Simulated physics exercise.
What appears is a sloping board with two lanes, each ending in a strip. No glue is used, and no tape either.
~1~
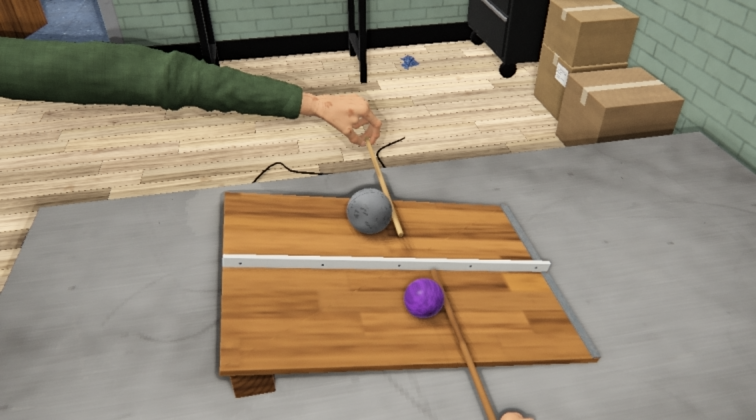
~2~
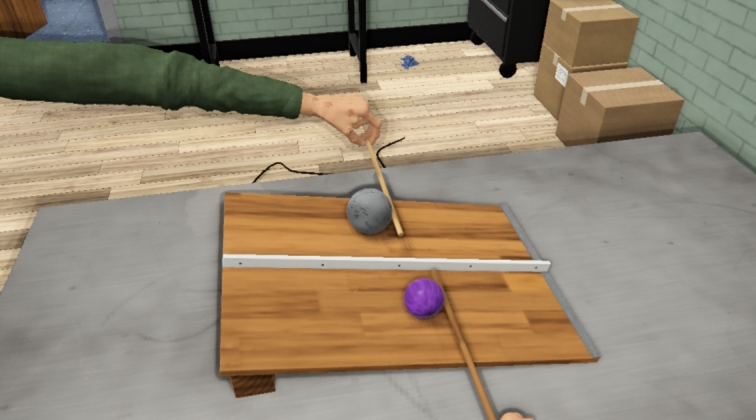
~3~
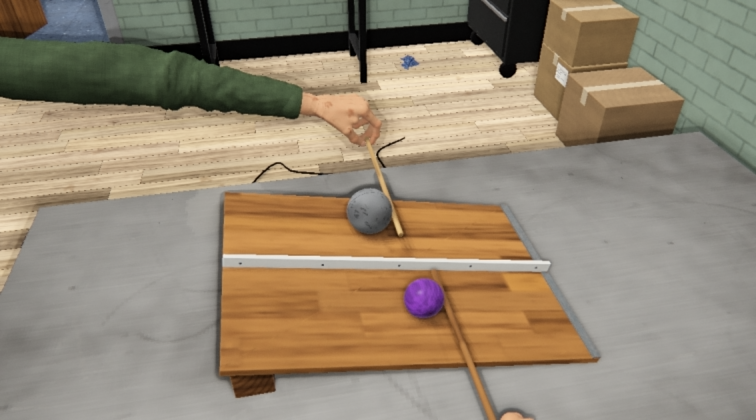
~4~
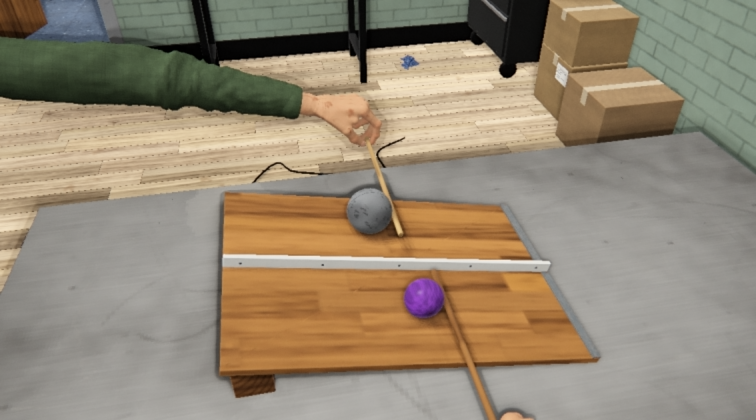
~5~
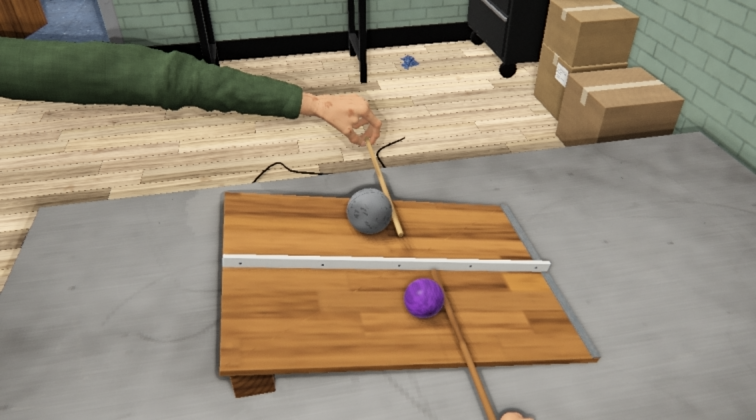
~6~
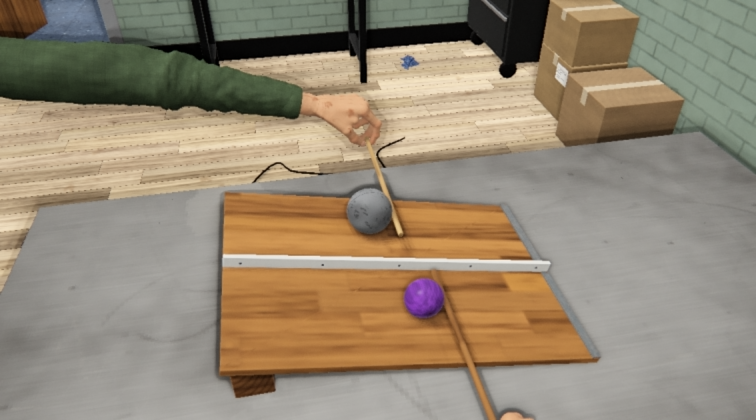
Nothing visibly moves as a grey ball and a smaller purple ball rest against thin wooden sticks on a wooden board, one on each side of a white dividing strip. A green-sleeved arm holds the far stick and another hand grips the near one, both staying still throughout.
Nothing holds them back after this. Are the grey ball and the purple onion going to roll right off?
Grey ball falls off, purple onion falls off.
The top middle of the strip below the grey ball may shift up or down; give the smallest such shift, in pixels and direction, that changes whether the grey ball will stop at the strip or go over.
About 8 pixels, up.
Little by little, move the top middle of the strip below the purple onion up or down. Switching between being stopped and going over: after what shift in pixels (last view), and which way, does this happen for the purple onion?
Shift: Approx. 8 px, direction up.
Then, 0.78 s past the last view, grey ball off the board near (552, 222); purple onion off the board near (622, 298).
Finally, the grey ball rolls off the board; the purple onion rolls off the board.
